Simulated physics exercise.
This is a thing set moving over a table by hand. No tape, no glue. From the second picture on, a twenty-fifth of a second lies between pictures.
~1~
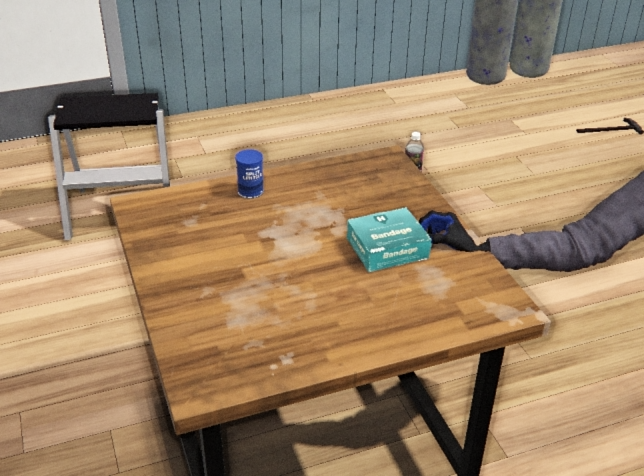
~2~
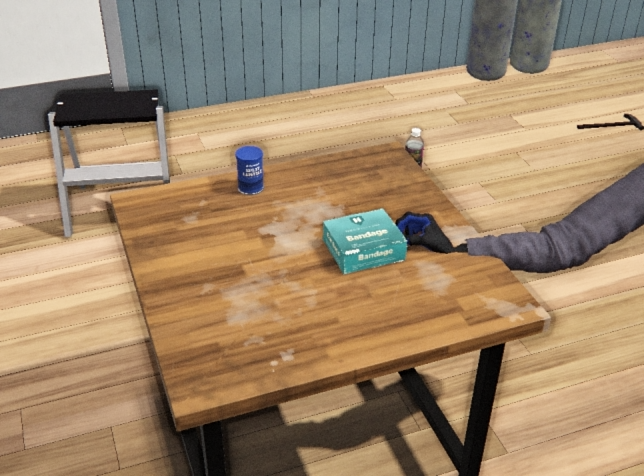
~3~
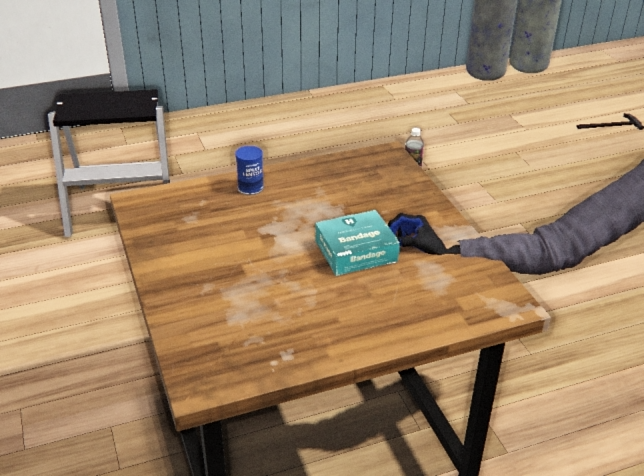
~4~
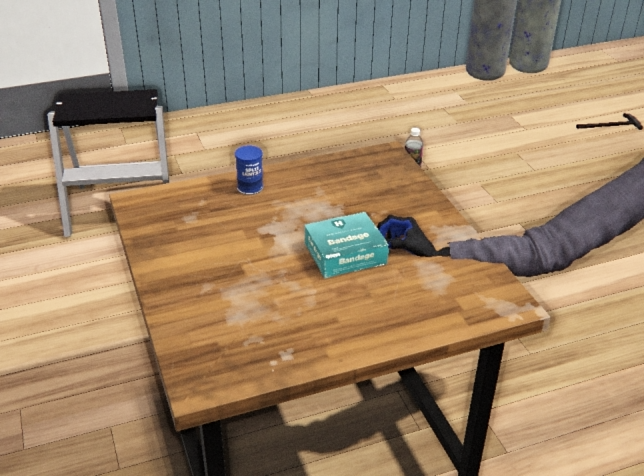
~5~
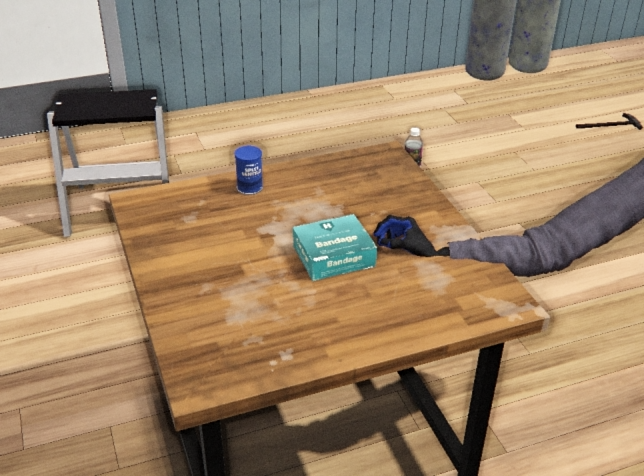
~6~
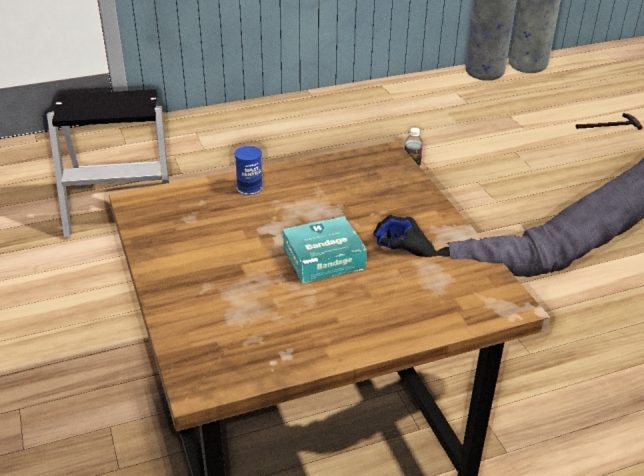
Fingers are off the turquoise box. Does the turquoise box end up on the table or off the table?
The turquoise box remains on top.
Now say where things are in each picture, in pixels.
In the first picture, under the hand; turquoise box (388, 239).
In the second picture, under the hand; turquoise box (364, 241).
In the third picture, under the hand; turquoise box (356, 242).
In the fourth picture, turquoise box (346, 244).
In the fifth picture, turquoise box (334, 247) displaced a little.
In the sixth picture, turquoise box (324, 249) displaced a little.
Then, 0.10 s past the last view, turquoise box displaced about its own width near (306, 253).
Then, 0.20 s past the last view, turquoise box displaced about its own width near (297, 255).
Then, 0.80 s past the last view, turquoise box resting near (295, 255).
Finally, moved from the start, turquoise box. Final places as the last picture's camera would see them, turquoise box near (296, 255).
